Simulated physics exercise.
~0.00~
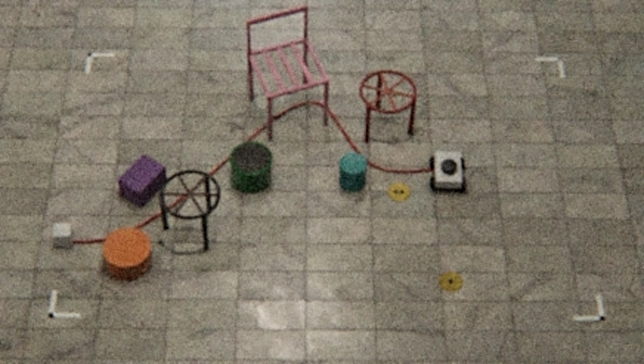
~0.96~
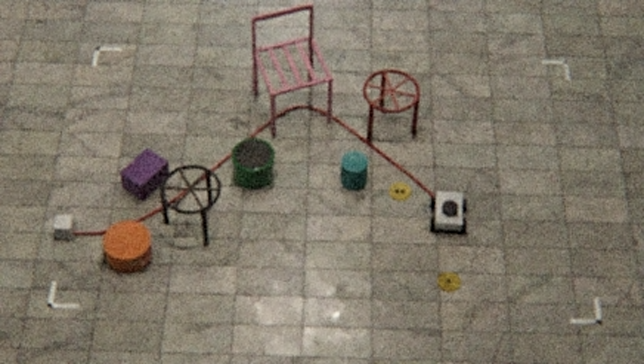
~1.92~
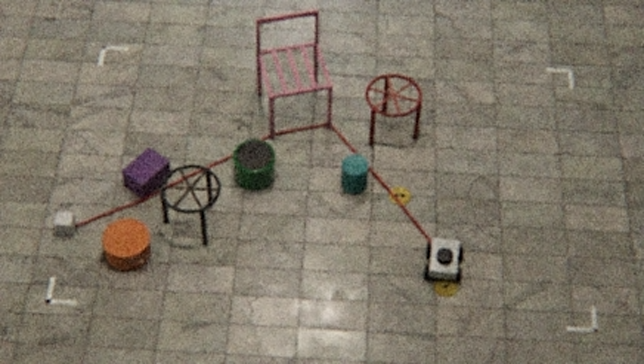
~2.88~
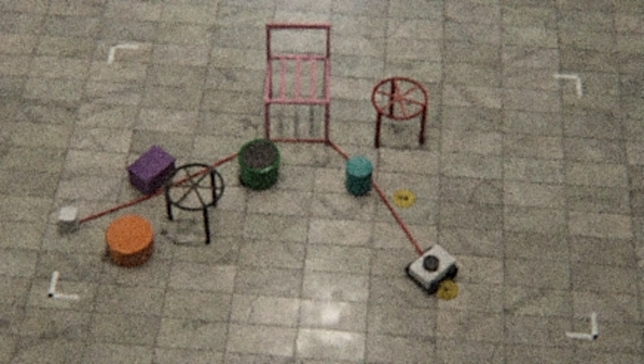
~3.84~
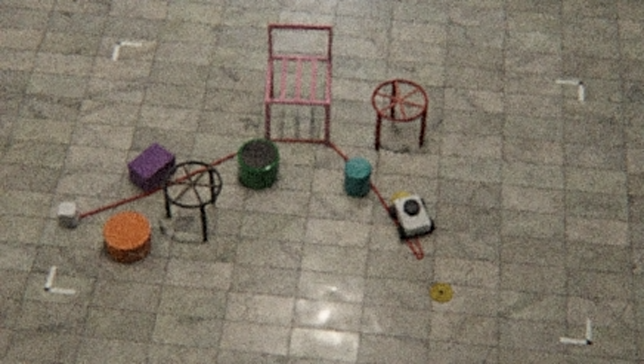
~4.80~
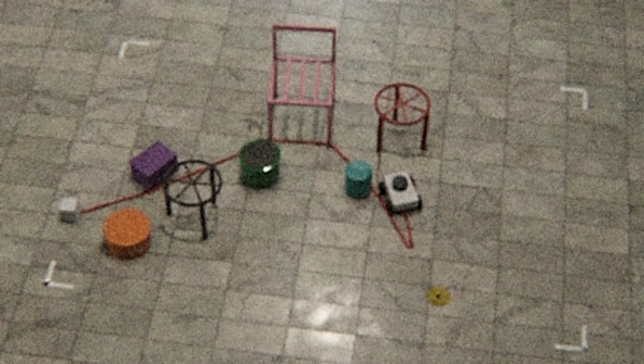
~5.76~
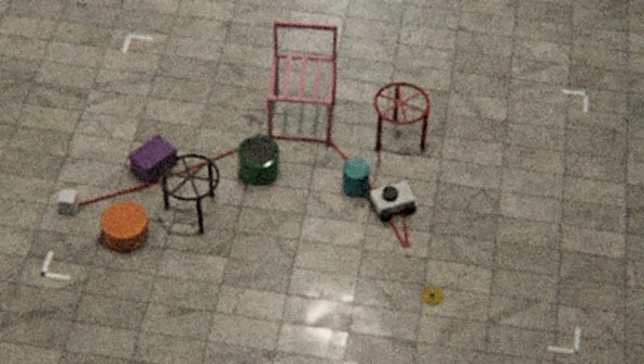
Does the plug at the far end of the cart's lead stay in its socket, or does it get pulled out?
The plug stays in, with the red lead still running to the small white block at the left when the cart stops.
